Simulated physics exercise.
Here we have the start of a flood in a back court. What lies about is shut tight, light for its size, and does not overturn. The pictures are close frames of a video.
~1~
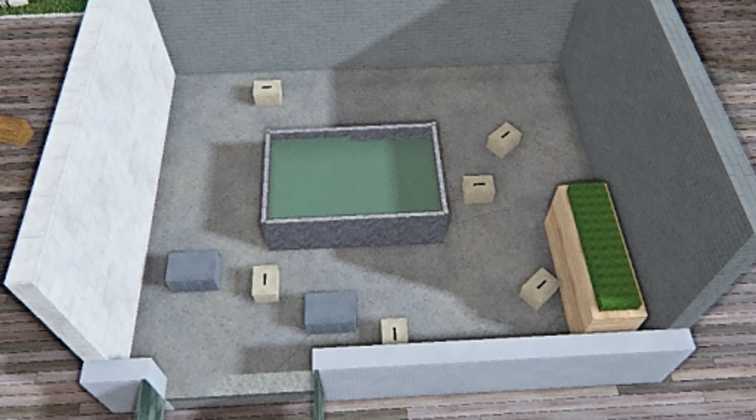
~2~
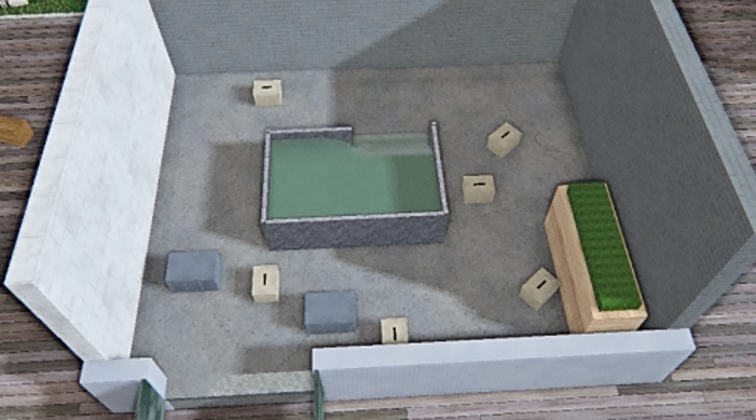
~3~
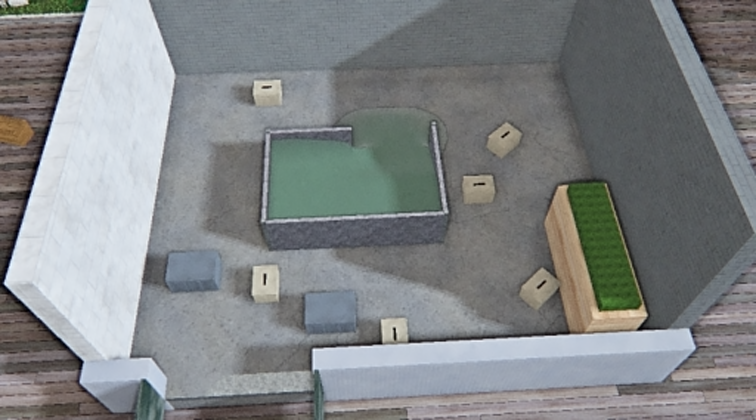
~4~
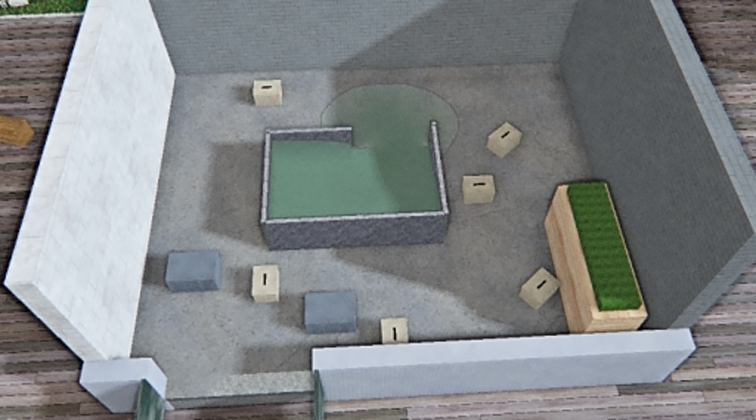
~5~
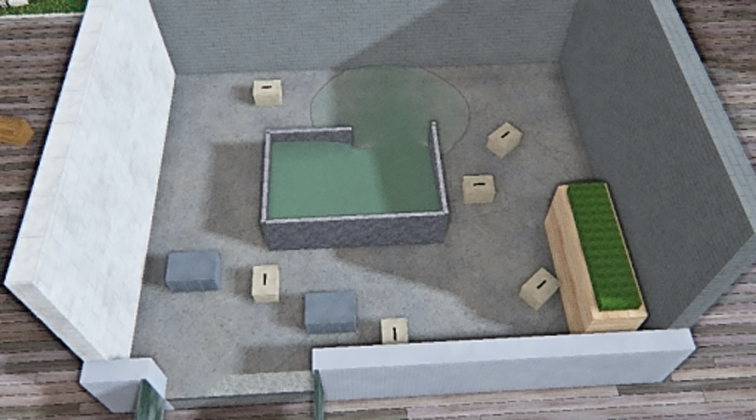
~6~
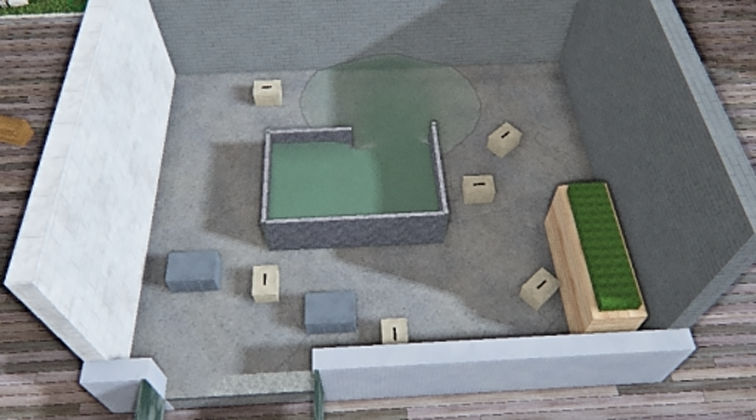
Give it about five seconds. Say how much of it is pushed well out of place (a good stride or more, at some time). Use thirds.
That comes to under a third.
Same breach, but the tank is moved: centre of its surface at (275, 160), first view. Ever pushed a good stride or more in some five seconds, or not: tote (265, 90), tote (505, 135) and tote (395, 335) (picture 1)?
In turn: Pushed that far, yes, never so far.
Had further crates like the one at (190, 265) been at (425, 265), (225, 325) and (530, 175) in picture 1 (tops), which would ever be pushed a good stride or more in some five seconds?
In that order: Not that far, short of that, that far or more.
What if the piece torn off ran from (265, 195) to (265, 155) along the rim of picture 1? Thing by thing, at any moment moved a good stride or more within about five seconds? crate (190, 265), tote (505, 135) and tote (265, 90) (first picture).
In that order: Pushed that far, less than that, that far or more.
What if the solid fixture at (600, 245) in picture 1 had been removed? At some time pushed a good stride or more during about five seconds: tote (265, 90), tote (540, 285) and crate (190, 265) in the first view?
In that order: Shifted that much, moved that far, under that.
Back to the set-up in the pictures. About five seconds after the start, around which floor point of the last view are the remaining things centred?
Close to (366, 266).
A moment on, 0 of 8 are well off their spots; 0 afloat.
Next, 1 of 8 are well off their spots; 0 afloat.
Later, 1 of 8 are well off their spots; 0 afloat.
In the end, 1 of 8 are well off their spots, and 1 have been at some point; 2 afloat.
